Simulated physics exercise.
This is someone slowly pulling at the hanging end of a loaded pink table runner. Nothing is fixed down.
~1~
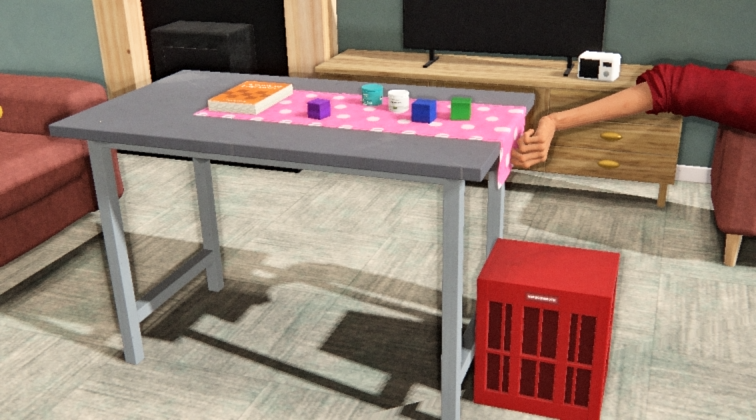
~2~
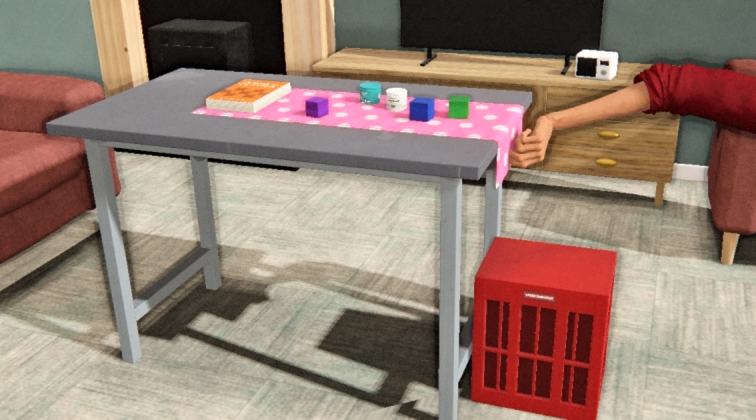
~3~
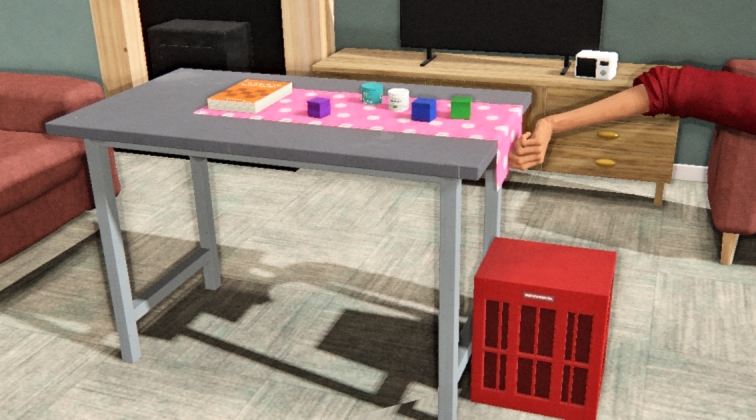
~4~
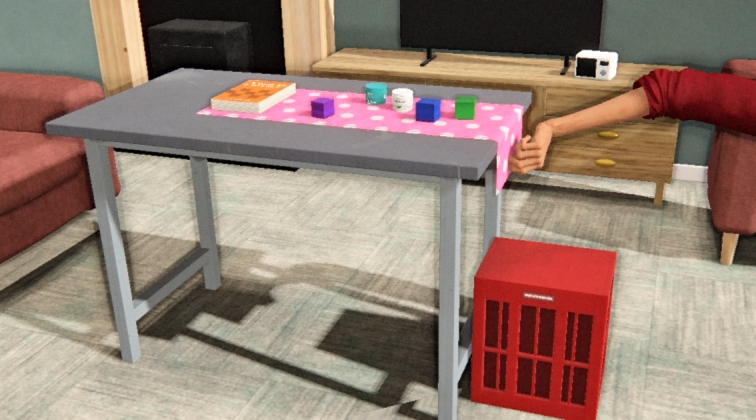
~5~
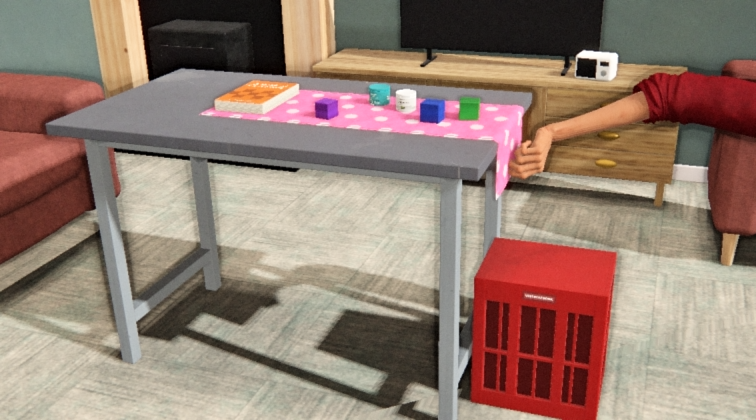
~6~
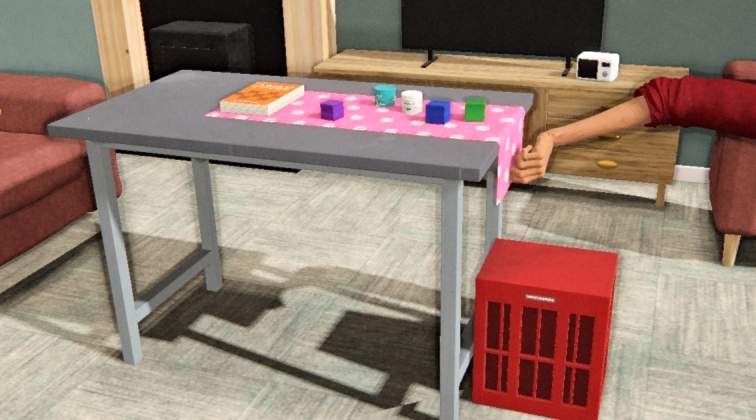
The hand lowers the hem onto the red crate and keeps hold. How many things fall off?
It carries off two.
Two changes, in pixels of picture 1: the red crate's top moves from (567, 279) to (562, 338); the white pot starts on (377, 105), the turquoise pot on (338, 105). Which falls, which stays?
The white pot drops off; the turquoise pot does not fall.
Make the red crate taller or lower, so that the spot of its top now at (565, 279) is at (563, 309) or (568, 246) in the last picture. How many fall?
It would be 3 and 1.
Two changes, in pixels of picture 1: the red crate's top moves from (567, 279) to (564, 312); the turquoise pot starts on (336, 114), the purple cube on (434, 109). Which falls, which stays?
The turquoise pot remains up, the purple cube is carried off.
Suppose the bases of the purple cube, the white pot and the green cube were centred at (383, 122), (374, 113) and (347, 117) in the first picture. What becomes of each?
The purple cube remains up; the white pot remains up; the green cube stays on.
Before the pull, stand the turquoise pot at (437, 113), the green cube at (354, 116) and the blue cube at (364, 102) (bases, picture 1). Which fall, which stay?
The turquoise pot is carried off; the green cube survives; the blue cube keeps its place on top.
Soon after, hem near (510, 244); green cube gone.
Then, hem on the crate; green cube and blue cube gone.
At rest, hem on the crate; green cube and blue cube gone. The answer is two.
